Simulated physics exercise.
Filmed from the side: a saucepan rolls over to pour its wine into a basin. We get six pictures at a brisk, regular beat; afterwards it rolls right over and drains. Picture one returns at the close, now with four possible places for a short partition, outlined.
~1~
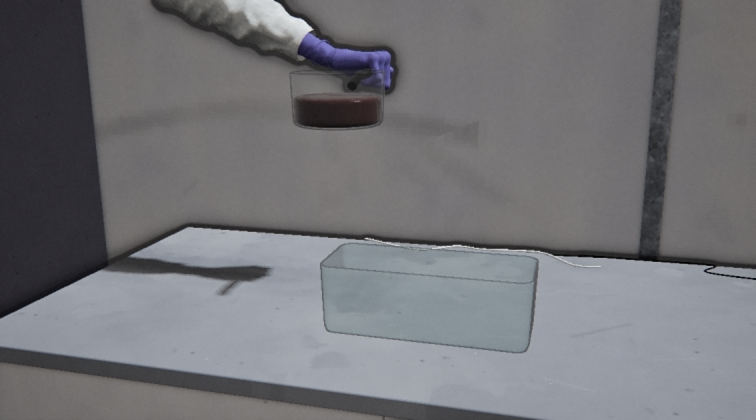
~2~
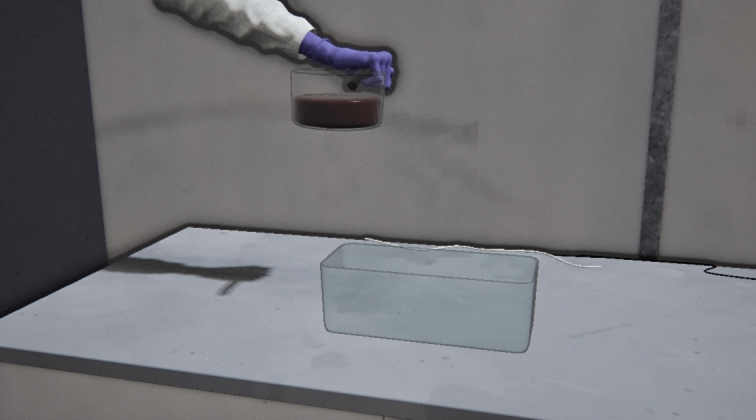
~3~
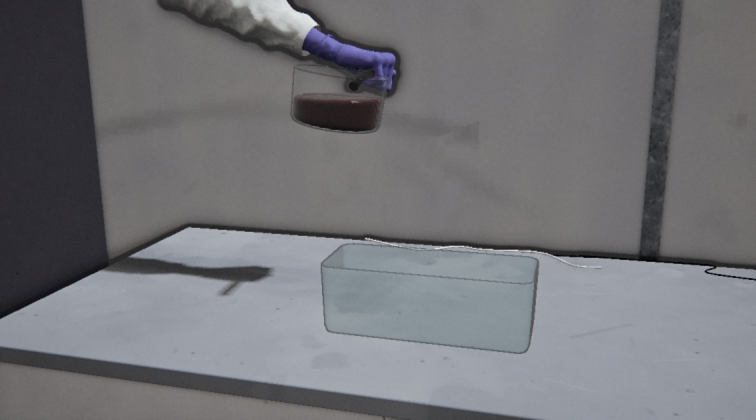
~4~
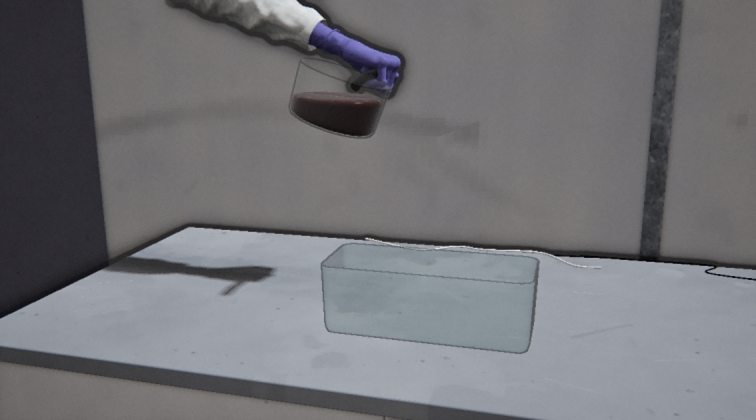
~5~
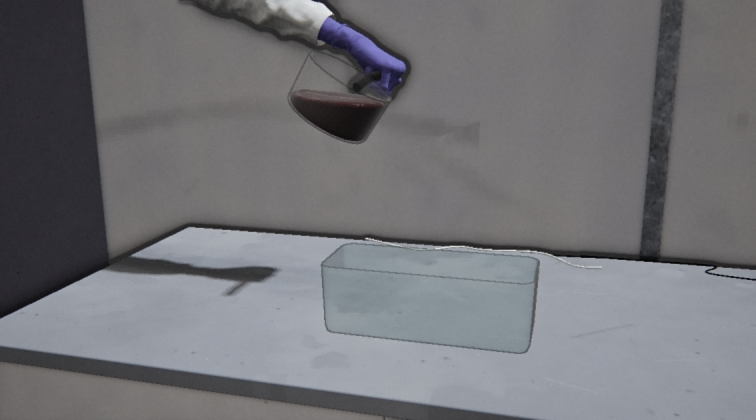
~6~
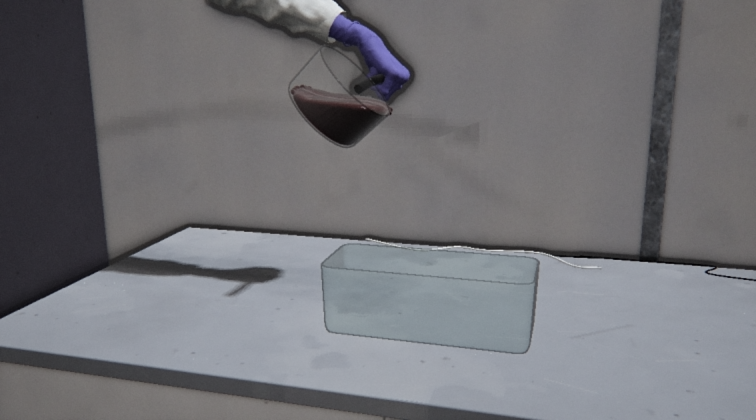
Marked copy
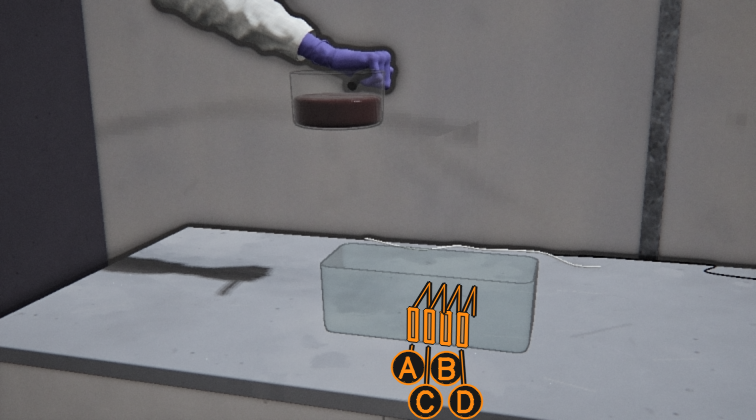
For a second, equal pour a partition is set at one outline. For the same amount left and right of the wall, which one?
Go for A.
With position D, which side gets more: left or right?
The left one.
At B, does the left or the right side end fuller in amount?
The left one.
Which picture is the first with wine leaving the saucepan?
Picture 6.
In orange, A at (412, 345); B at (444, 349); C at (428, 347); D at (461, 351).
If A is chosen, about 47 % ends left of the wall and 51 % right of it.
If B is chosen, about 89 % ends left of the wall and 4 % right of it; 7 % is lost outside.
If C is chosen, about 80 % ends left of the wall and 15 % right of it; 5 % is lost outside.
If D is chosen, about 83 % ends left of the wall and 9 % right of it; 9 % is lost outside.
